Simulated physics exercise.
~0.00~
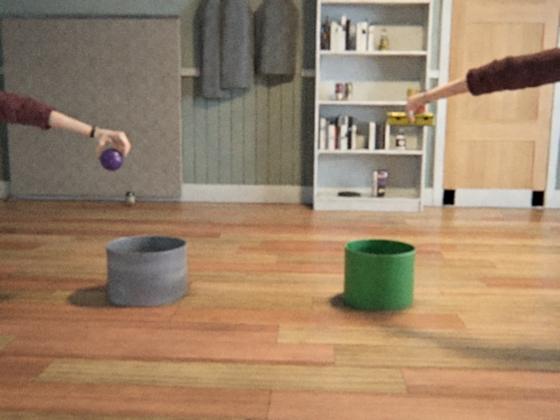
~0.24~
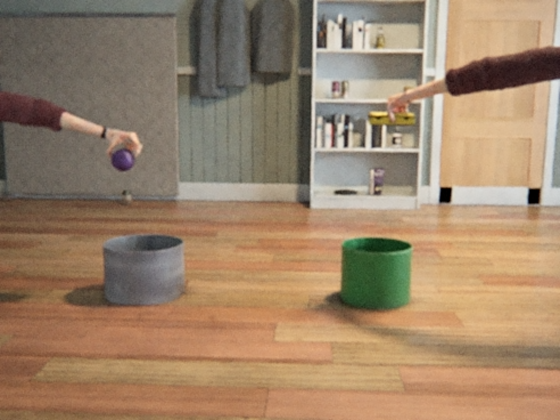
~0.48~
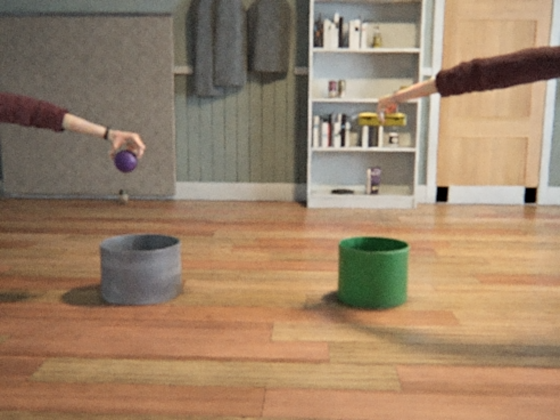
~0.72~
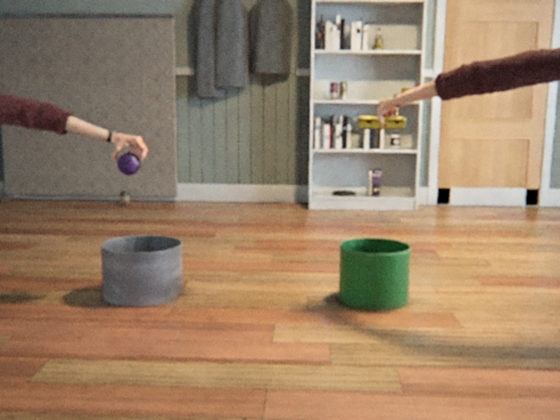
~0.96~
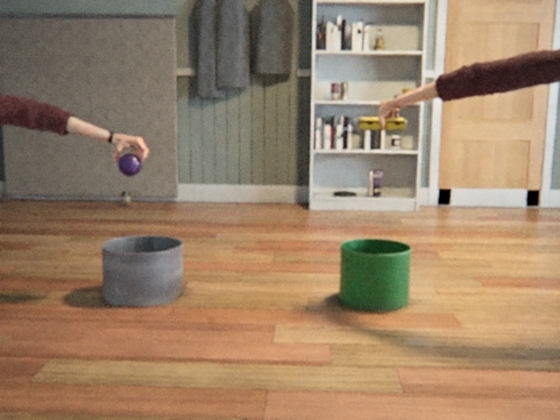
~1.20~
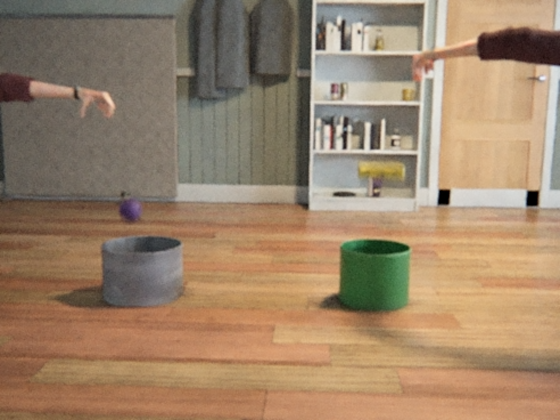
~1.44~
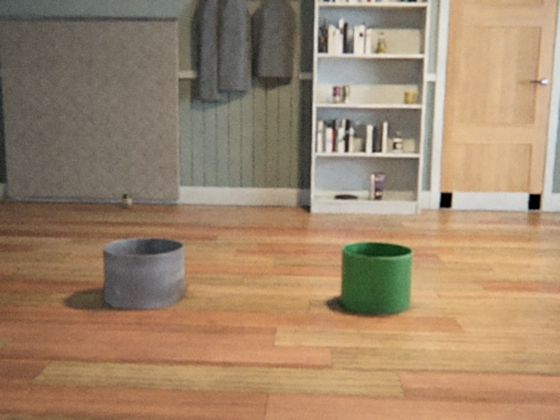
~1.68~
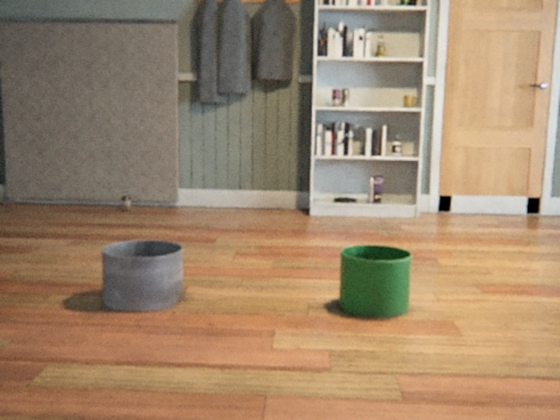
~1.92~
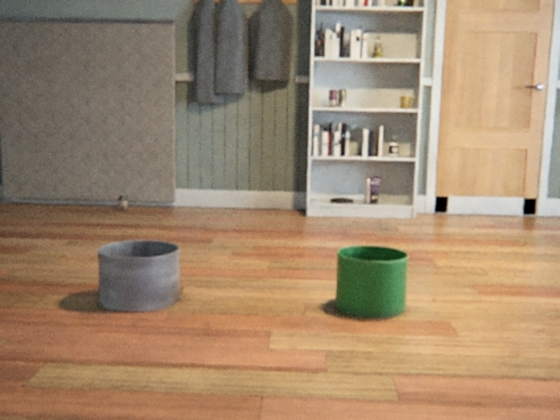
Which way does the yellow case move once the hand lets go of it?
It moves down, falling toward the green bin below.
